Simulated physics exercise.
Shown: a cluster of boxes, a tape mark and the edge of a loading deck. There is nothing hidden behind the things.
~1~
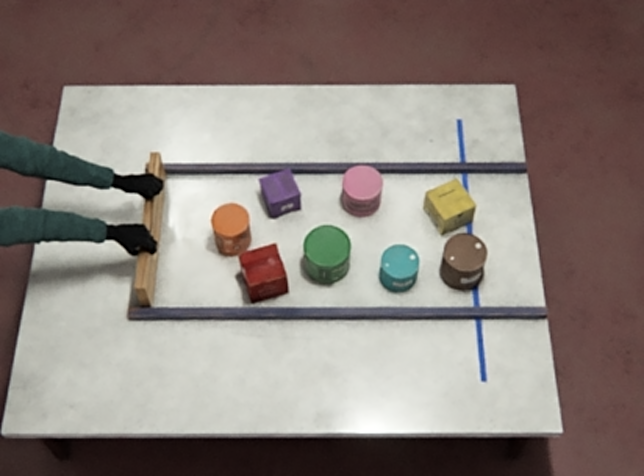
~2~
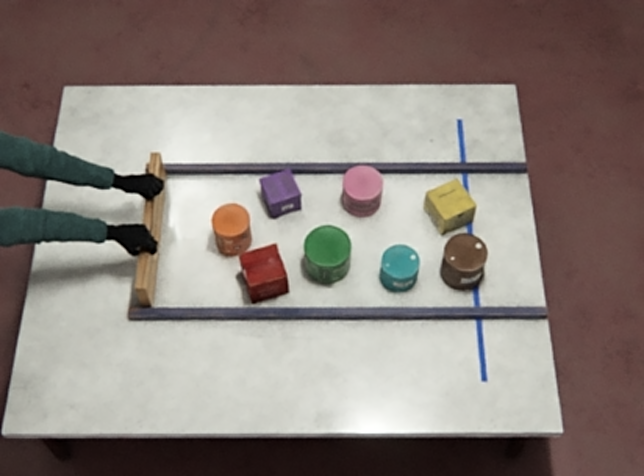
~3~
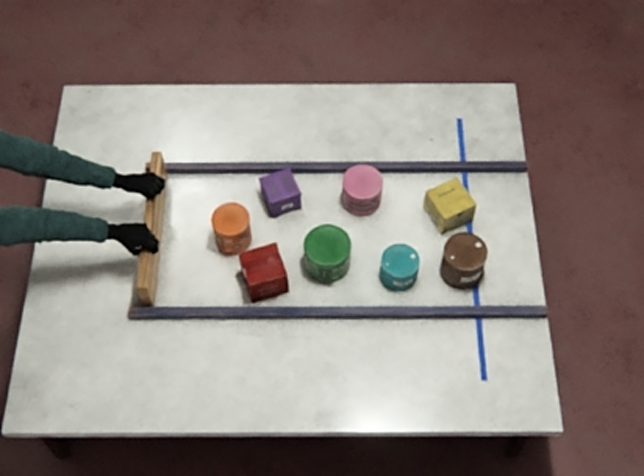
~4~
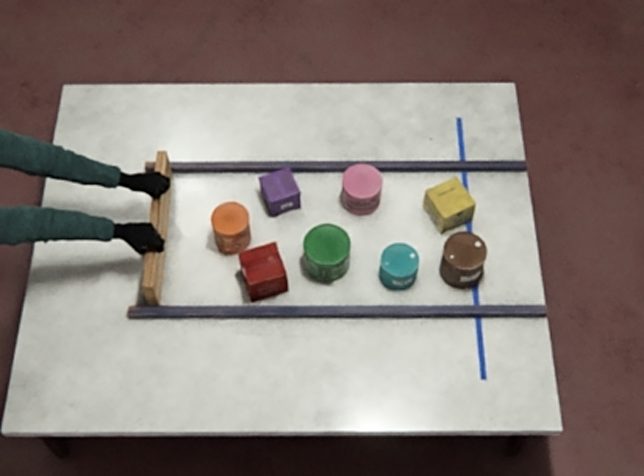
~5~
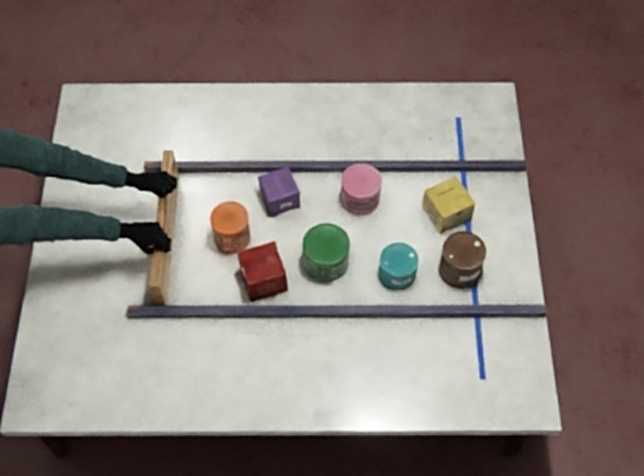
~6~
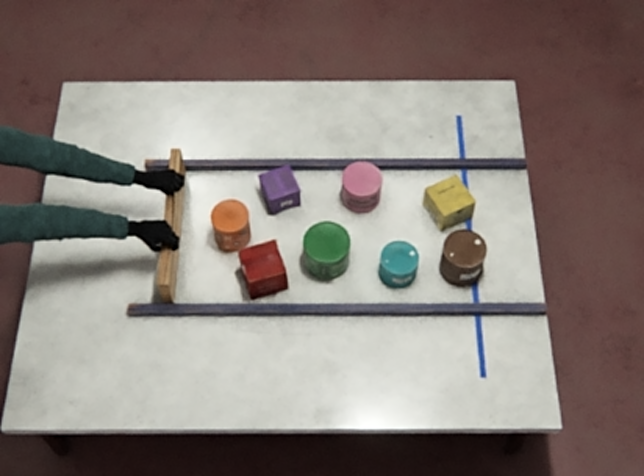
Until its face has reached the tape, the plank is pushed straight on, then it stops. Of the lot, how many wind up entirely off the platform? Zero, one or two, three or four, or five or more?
When it halts, one, or two, of them have come off.
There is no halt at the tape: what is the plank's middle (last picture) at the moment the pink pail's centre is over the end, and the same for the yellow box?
Approx. (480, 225) for the first, approx. (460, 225) for the second.
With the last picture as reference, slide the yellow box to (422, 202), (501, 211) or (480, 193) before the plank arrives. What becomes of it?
Spot by spot: It ends up off; it ends up off; it ends up off.
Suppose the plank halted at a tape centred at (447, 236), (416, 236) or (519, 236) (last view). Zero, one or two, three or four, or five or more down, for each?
Either one or two; no fall at all; five or more.
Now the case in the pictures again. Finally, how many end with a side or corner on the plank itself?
Total: 3.
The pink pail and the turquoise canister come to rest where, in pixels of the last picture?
The first comes to rest at (520, 183), and the second at (536, 283).
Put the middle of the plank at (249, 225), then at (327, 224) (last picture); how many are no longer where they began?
So far 2, and 6 at the second.
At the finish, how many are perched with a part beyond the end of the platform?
My count gives 3.
Early on, none off yet; brown canister at rest near (462, 258); yellow box at rest near (449, 203); turquoise canister at rest near (399, 264).
A while later, none off yet; brown canister travelled a little near (469, 260); yellow box travelled a little near (464, 207); turquoise canister travelled about its own width near (433, 282).
Finally, the number that fall off is one or two; lost, yellow box and brown canister.
